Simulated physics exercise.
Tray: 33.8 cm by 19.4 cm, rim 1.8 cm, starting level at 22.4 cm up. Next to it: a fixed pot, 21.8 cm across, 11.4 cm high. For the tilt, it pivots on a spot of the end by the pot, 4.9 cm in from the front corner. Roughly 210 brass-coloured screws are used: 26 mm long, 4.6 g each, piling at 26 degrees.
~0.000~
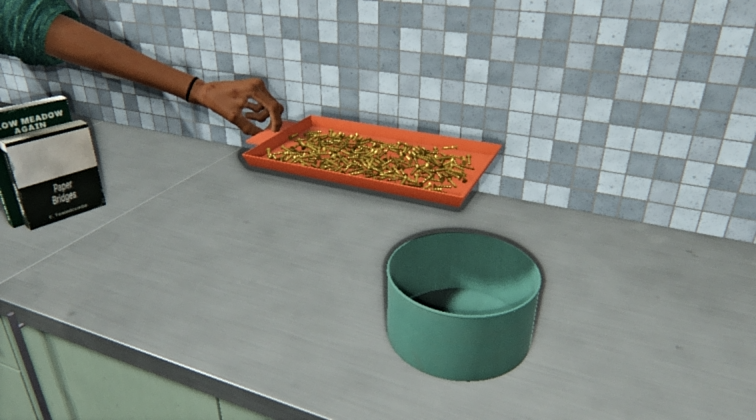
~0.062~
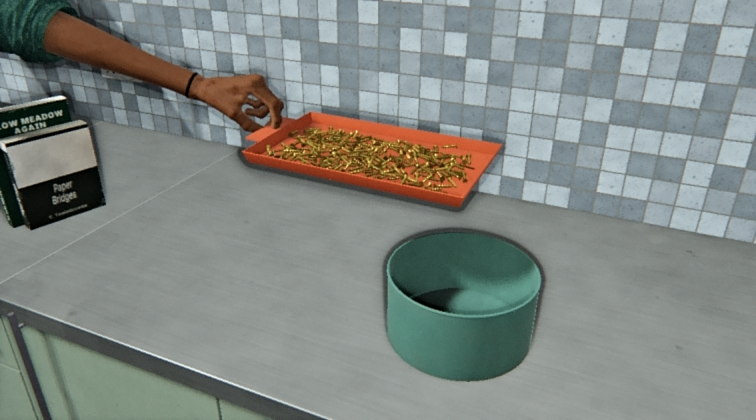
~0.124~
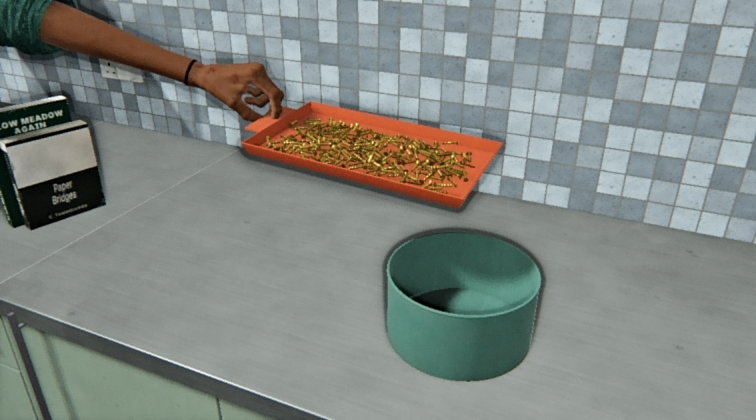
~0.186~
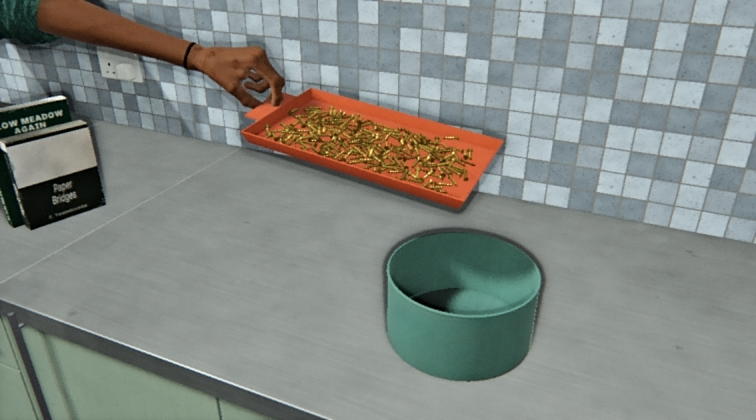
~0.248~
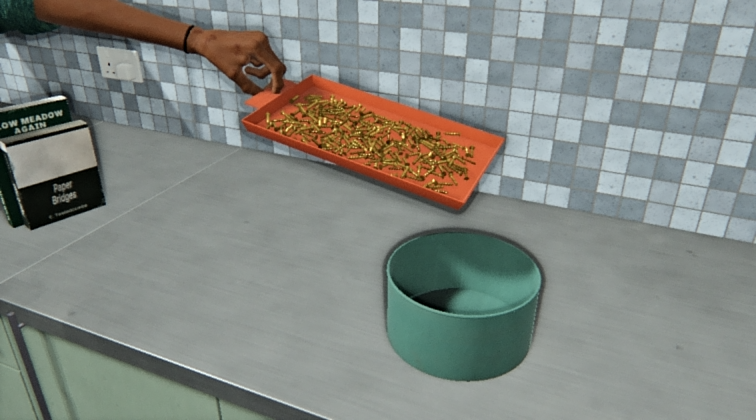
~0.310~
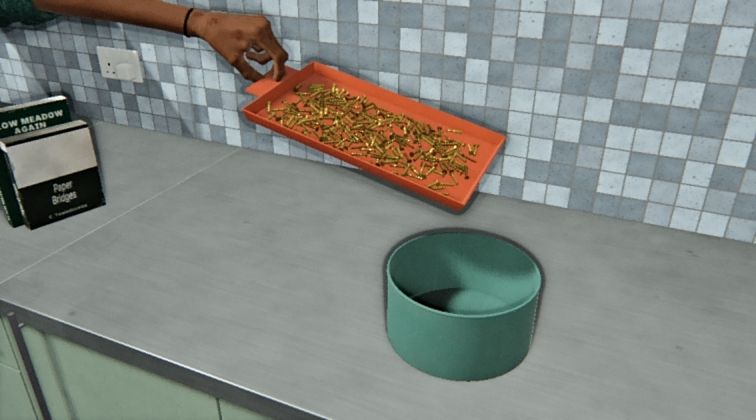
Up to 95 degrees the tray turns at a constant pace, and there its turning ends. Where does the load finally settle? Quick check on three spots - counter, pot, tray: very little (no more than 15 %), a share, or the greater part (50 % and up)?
Counter - very little; pot - the greater part; tray - very little.
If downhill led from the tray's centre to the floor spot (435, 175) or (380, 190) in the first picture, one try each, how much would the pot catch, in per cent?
Around 70 % for the first direction, around 75 % for the second.
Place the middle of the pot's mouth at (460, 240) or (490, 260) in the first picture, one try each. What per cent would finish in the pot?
First try around 45 %, second around 90 %.
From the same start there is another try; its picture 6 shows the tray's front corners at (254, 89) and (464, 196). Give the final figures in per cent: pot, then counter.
Split: Pot = 70, counter = 30.
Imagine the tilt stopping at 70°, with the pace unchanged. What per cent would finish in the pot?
In that case some 95 per cent.
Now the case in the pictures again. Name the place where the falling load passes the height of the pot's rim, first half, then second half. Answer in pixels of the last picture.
I'd mark about (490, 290) for the first half and about (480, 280) for the second.
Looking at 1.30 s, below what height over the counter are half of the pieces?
Roughly 2 centimetres, more or less.
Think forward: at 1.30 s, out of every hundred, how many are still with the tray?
Something like 20 percent, roughly.
Then, at 0.90 s, tilt 53 degrees; the tray holds 90 %, the pot 0 %.
Then, at 1.30 s, tilt 78 degrees; the tray holds 20 %, the pot 75 %.
After 1.78 s, tilt 95 degrees; the tray holds 0 %, the pot 100 %.
By 2.2 s all is still; counter 0 %, pot 100 %, tray 0 %.
